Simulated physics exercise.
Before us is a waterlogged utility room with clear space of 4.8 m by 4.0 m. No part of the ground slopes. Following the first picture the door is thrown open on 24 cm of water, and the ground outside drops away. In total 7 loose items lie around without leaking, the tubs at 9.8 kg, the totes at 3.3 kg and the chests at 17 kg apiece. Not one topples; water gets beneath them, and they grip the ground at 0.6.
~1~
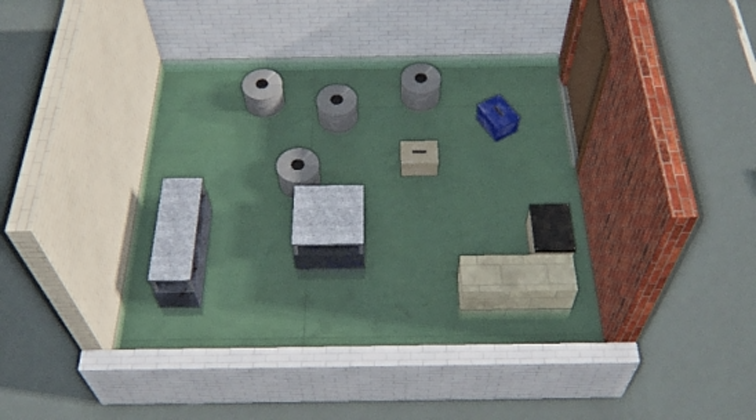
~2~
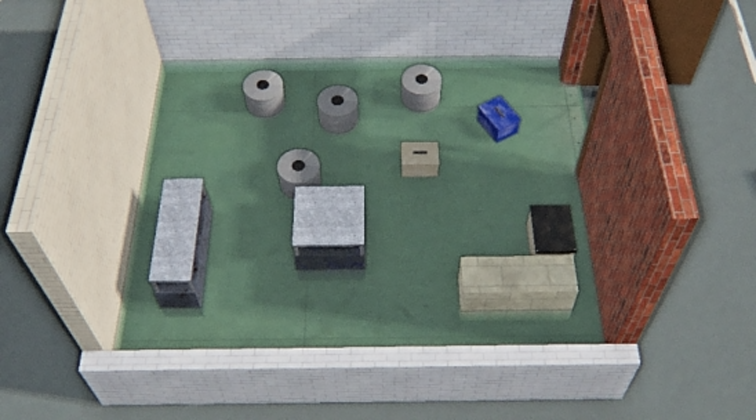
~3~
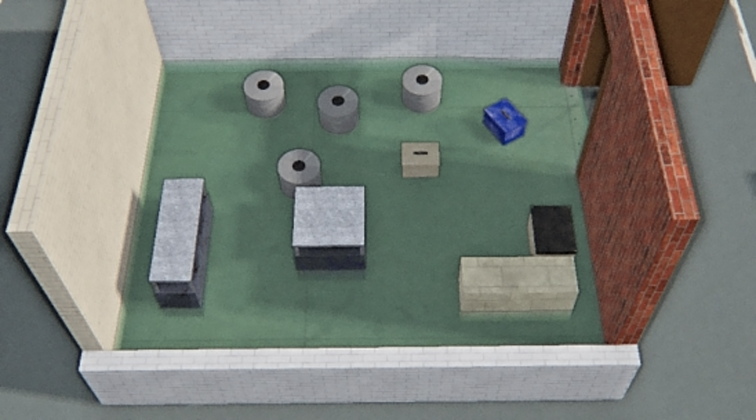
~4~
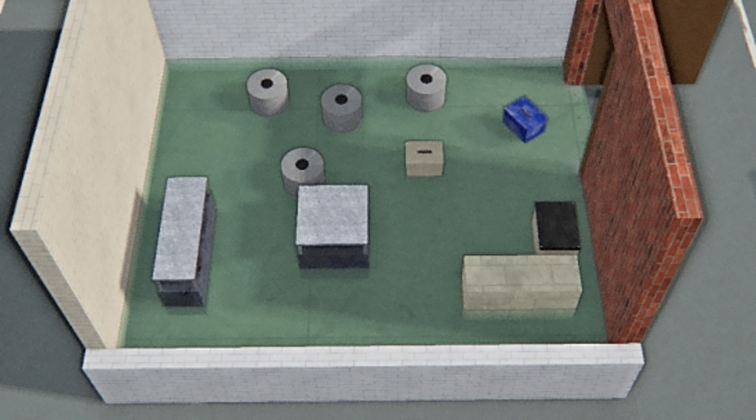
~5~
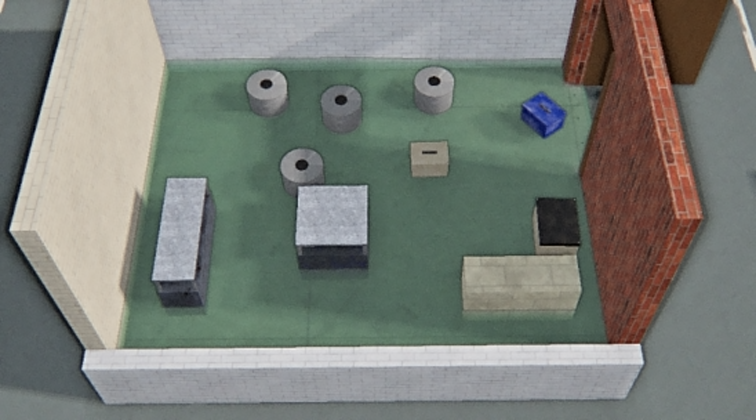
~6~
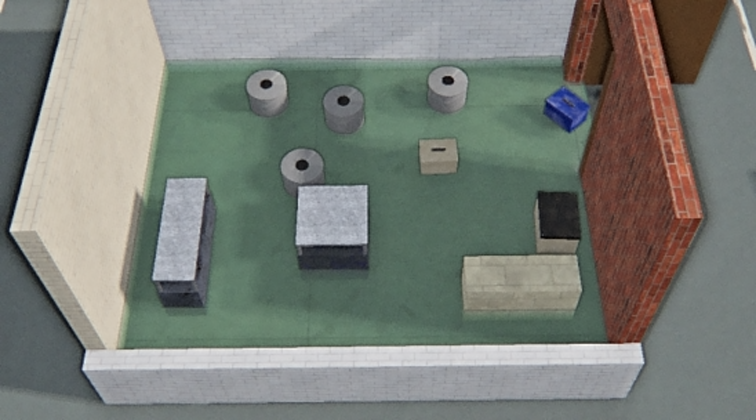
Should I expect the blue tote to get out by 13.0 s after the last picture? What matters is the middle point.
In the end the blue tote gets free.
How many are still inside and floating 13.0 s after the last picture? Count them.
Count: 1.
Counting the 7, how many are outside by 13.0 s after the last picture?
The answer is 6.
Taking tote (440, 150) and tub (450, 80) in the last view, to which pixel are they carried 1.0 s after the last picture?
About (465, 138) for the first and (483, 73) for the second.
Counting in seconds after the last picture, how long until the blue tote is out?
Somewhere near 0.5 s.
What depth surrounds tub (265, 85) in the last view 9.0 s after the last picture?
I'd say some 14 cm.
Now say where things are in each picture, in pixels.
In the first picture, the blue tote at (499, 112), afloat; 24 cm deep round most things; 0 of 7 have shifted.
In the second picture, the blue tote at (499, 113), afloat; about 4140 L in view; 0 of 7 have shifted.
In the third picture, the blue tote at (506, 115) floats, 7 cm from its start; 24 cm deep round most things; 1 of 7 have shifted.
In the fourth picture, the blue tote at (526, 113) floats, 26 cm from its start; 23 cm deep round most things; 1 of 7 have shifted.
In the fifth picture, the blue tote at (544, 109), afloat, 49 cm from its start; 21 cm deep round most things; 4 of 7 have shifted.
In the sixth picture, the blue tote at (568, 103), afloat, 78 cm from its start; 21 cm deep round most things; 4 of 7 have shifted.
Then, 1.0 s after the last picture the blue tote has gone out; 1 of 7 are out; 6 afloat.
Then, 4.8 s after the last picture the blue tote has gone out; 4 of 7 are out; 3 afloat.
Then, 9.0 s after the last picture the blue tote has gone out; 5 of 7 are out; 2 afloat.
Then, 13.0 s after the last picture the blue tote has gone out; 6 of 7 are out; 1 afloat.
